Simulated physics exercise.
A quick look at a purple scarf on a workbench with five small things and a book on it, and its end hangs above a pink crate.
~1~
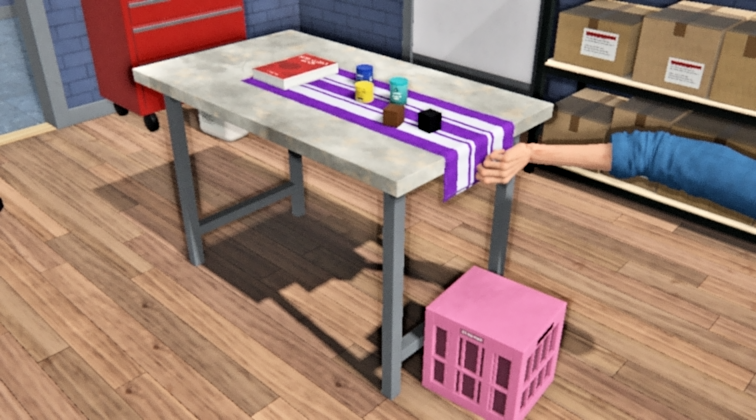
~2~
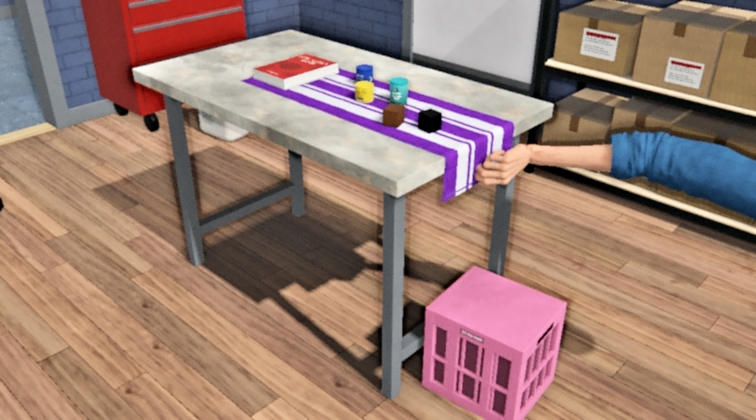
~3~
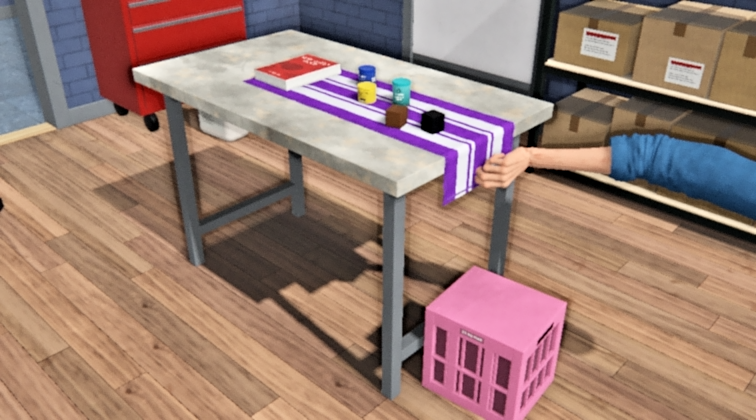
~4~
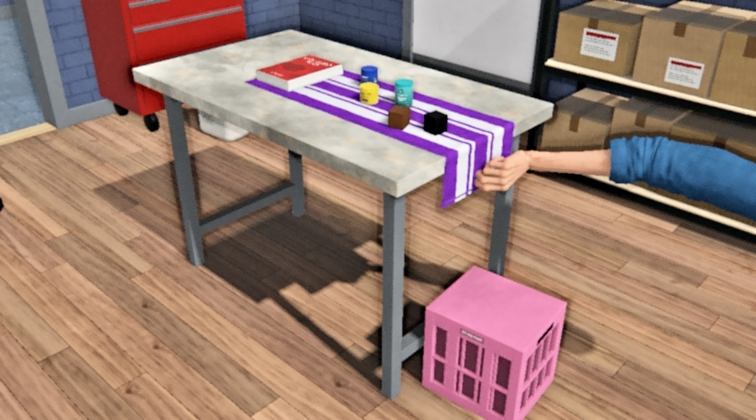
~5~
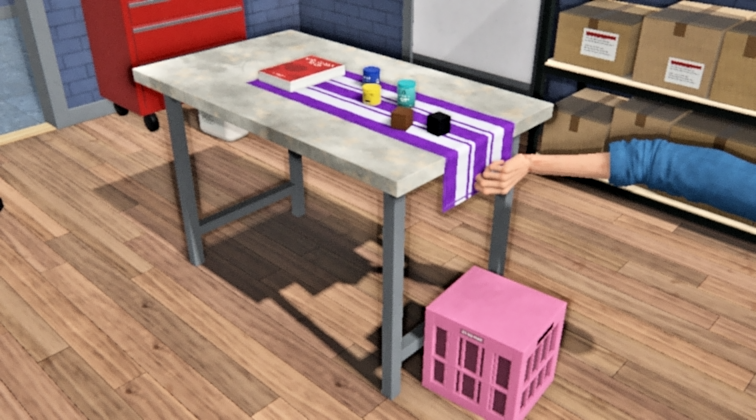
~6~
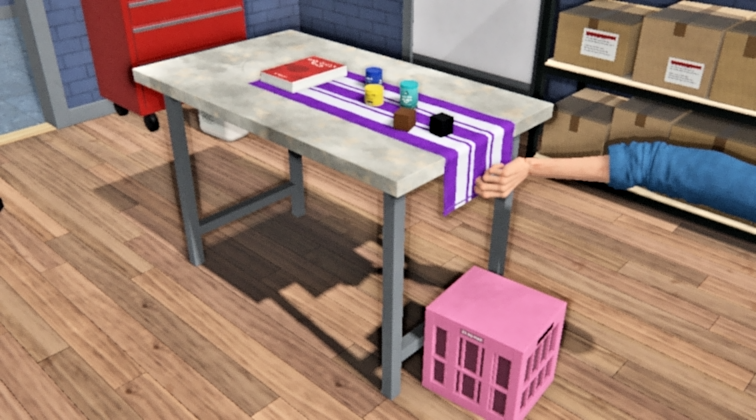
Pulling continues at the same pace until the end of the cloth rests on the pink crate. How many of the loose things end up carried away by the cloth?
The cloth carries away three.
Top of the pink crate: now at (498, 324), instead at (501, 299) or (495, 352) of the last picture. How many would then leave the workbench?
We'd get 2 in the first case and 4 in the second.
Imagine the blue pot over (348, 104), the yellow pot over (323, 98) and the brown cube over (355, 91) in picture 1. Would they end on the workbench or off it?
The blue pot stays put, the yellow pot stays put, and the brown cube stays put.
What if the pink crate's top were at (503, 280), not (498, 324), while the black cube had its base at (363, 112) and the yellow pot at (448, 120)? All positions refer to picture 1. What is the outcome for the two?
The black cube ends up still on top and the yellow pot ends up off the top.
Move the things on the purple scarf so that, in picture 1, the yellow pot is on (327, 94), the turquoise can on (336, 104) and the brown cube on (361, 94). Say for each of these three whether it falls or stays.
Record - yellow pot retained; turquoise can retained; brown cube retained.
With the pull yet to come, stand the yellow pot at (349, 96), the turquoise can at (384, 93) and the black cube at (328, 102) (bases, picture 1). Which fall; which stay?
The yellow pot ends up on top, the turquoise can ends up on top and the black cube ends up on top.
A little later, hem near (475, 238); black cube gone.
Next, hem near (473, 272); black cube and brown cube gone.
When it is over, hem on the crate; black cube, brown cube and turquoise can gone. Over the edge go three.
